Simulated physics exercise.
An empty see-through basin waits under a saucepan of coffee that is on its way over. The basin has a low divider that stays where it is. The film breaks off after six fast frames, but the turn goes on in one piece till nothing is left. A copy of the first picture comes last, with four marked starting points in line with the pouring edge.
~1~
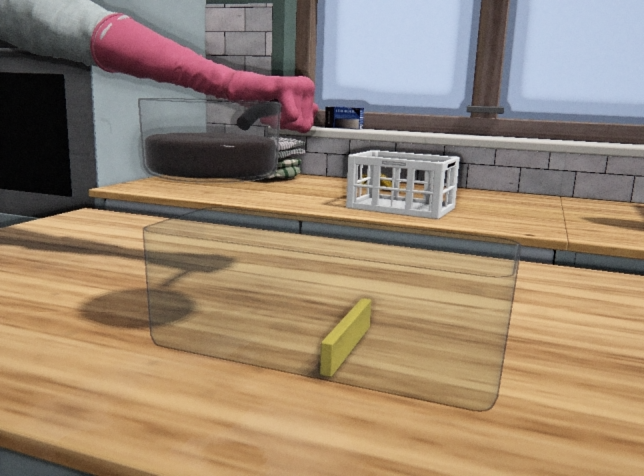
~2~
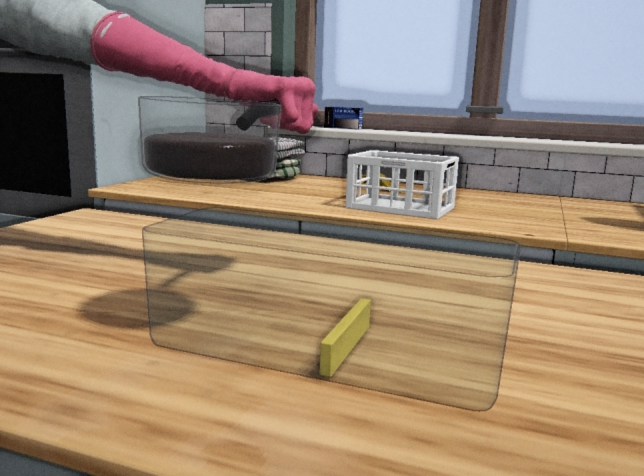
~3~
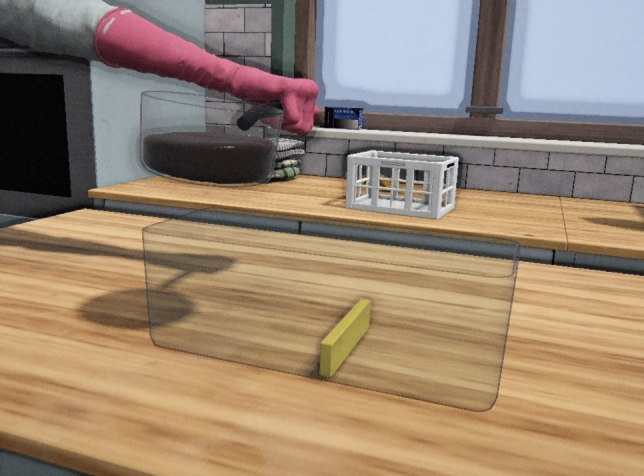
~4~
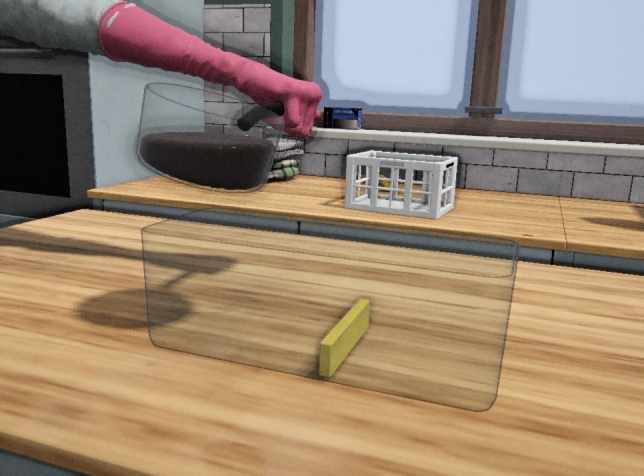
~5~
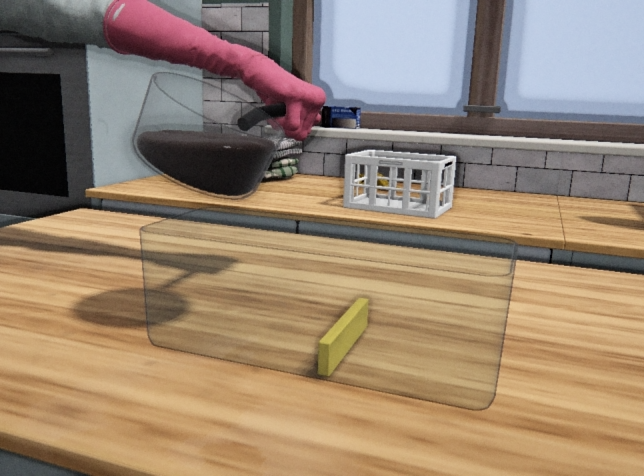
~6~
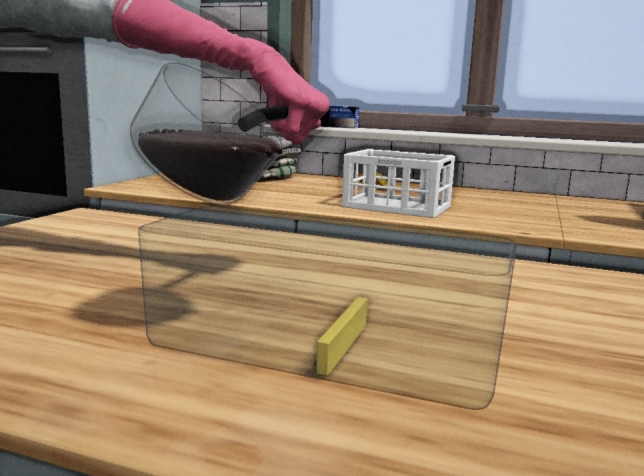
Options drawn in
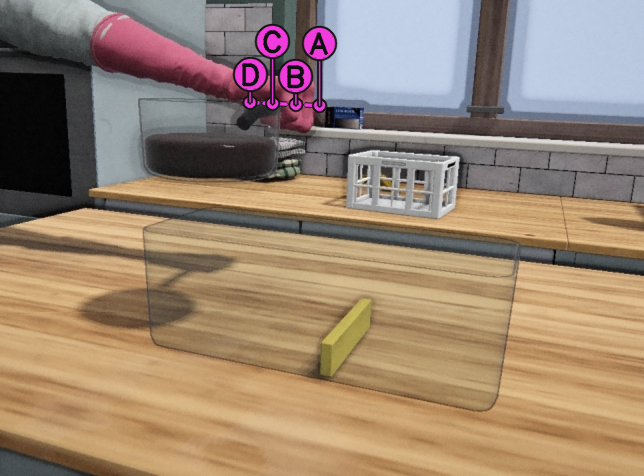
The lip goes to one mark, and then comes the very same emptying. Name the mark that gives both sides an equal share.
Use dot A.
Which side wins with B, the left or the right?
The left side.
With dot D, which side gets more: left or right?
The left one.
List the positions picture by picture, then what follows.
Upright, lip at (271, 103); basin from (154, 340) to (497, 410); top of the wall at (349, 319); nothing has left yet.
Upright, lip at (272, 105); nothing has left yet.
Tipped about 7°, lip at (274, 112); nothing has left yet.
Tipped about 15°, lip at (276, 123); nothing has left yet.
Tipped about 25°, lip at (276, 137); nothing has left yet.
Tipped about 38°, lip at (273, 153); nothing has left yet.
On the marked copy, A at (319, 105); B at (295, 104); C at (272, 103); D at (250, 102).
Choosing A, about 48 % ends left of the wall and 52 % right of it.
Choosing B, about 83 % ends left of the wall and 16 % right of it.
Choosing C, about 95 % ends left of the wall and 5 % right of it.
Choosing D, about 96 % ends left of the wall and 3 % right of it.
